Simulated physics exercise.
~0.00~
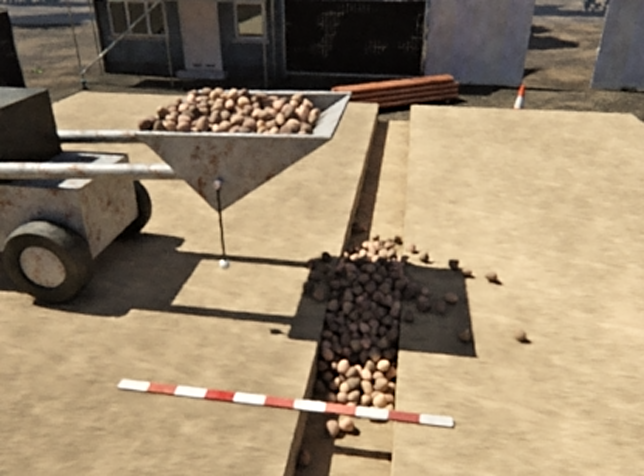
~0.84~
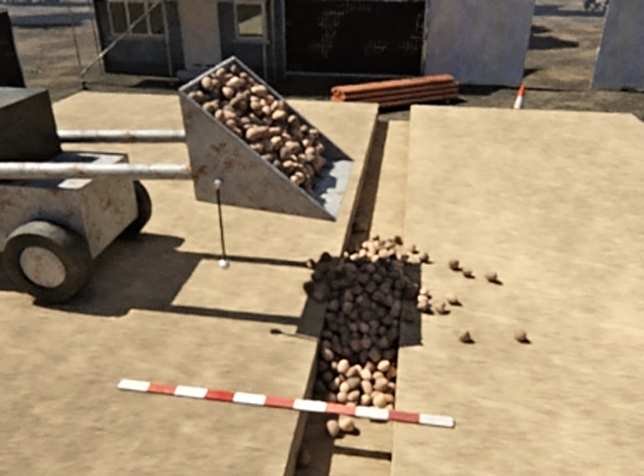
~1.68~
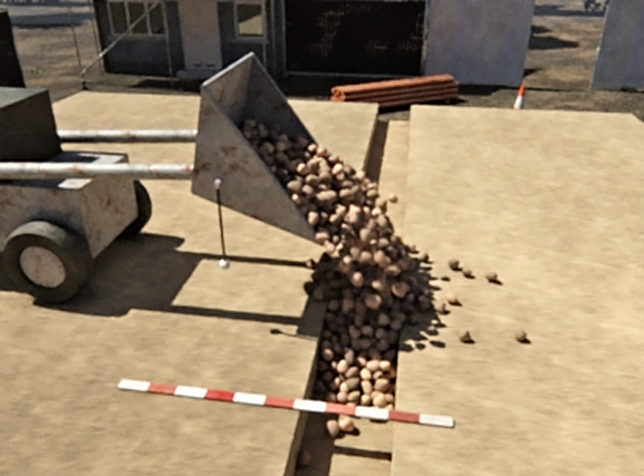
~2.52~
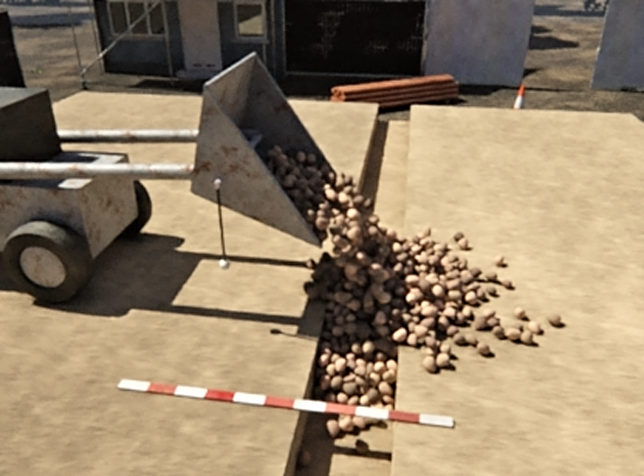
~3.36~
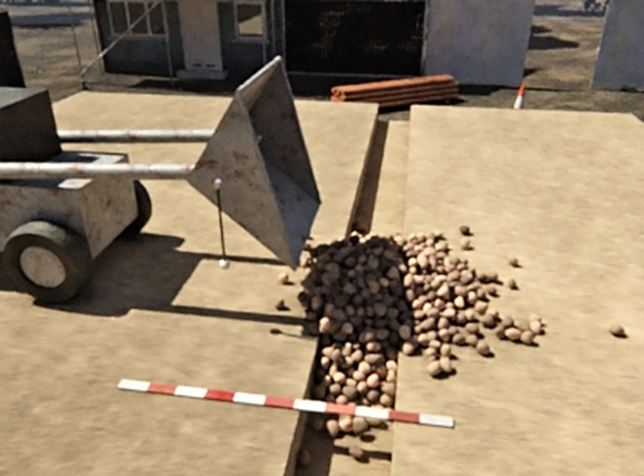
A grey metal bucket heaped with brownish rounded stones juts on two arms from a wheeled loader at the left of a sunlit yard, viewed from above by a still camera. Before it, a narrow trench cuts through tan ground, already holding a pile of stones, with a red and white striped rod lying across it. The bucket tips towards the right, and its stones slide down, then pour over the lip onto the pile. It tips steeper and empties, leaving a larger heap over the trench, with many stones spread across the ground beyond and a few on the near side.
